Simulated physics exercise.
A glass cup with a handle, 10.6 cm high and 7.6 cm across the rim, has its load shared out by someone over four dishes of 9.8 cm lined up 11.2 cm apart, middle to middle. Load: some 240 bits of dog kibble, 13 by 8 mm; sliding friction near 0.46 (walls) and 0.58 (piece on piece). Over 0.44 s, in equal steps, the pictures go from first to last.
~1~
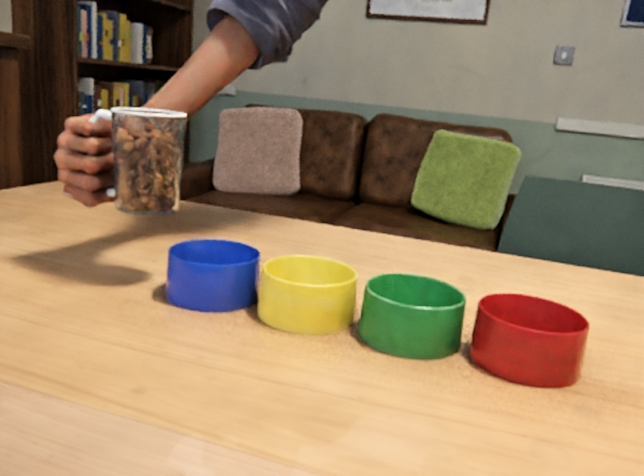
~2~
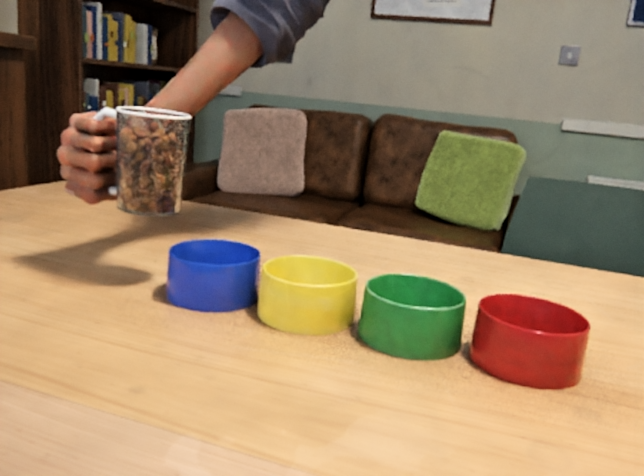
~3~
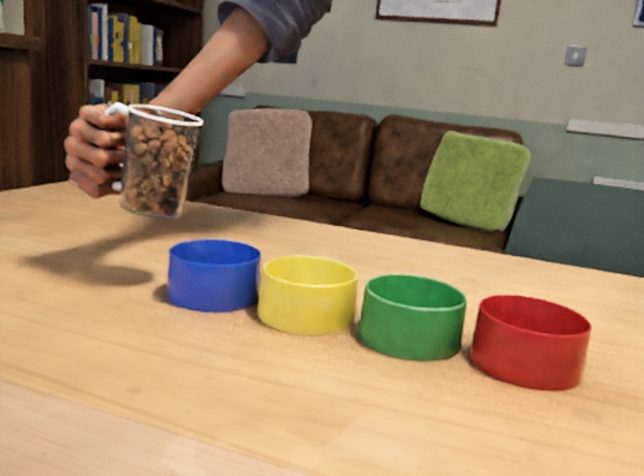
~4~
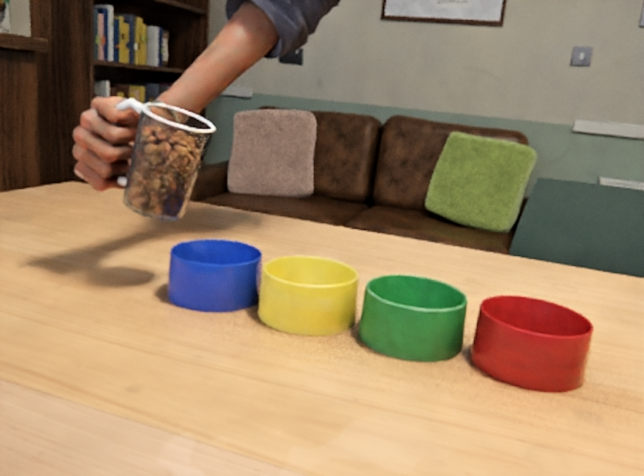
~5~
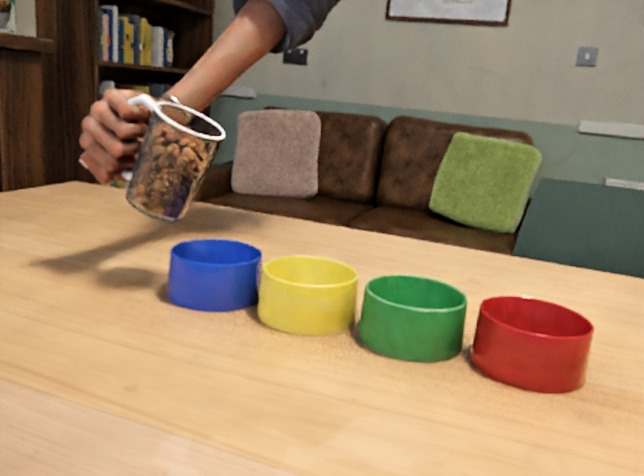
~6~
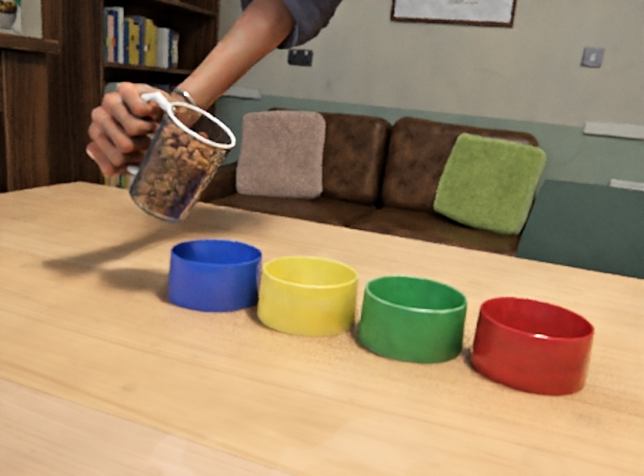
On a wooden table, a hand gradually tilts a clear cup of brown pieces rightward.
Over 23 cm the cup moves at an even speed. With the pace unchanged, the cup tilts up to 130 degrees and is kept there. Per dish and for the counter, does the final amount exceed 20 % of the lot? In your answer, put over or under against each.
Red - under; blue - under; green - under; yellow - over; counter - under.
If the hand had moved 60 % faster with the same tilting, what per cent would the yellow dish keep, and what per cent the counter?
In that case: Yellow 0, and counter 10.
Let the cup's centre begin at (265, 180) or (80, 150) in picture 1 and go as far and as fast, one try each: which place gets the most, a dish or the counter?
The winner: Green; blue.
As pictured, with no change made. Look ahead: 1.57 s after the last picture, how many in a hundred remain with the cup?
I'd put it at roughly 0 per cent.
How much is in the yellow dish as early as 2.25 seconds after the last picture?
Estimate to date: Some 95 %.
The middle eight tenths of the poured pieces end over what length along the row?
About 6 cm.
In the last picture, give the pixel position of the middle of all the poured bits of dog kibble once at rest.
My guess is close to (318, 294).
Then, 0.94 s after the last picture, tilt 105 degrees; cup holds 95 %, yellow 5 %.
Then, 1.57 s after the last picture, tilt 130 degrees; cup holds 0 %, yellow 95 %.
Then, 2.25 s after the last picture, tilt 130 degrees; cup holds 0 %, yellow 95 %.
In the end, red 0 %, blue 0 %, green 0 %, yellow 95 %, counter 5 %.
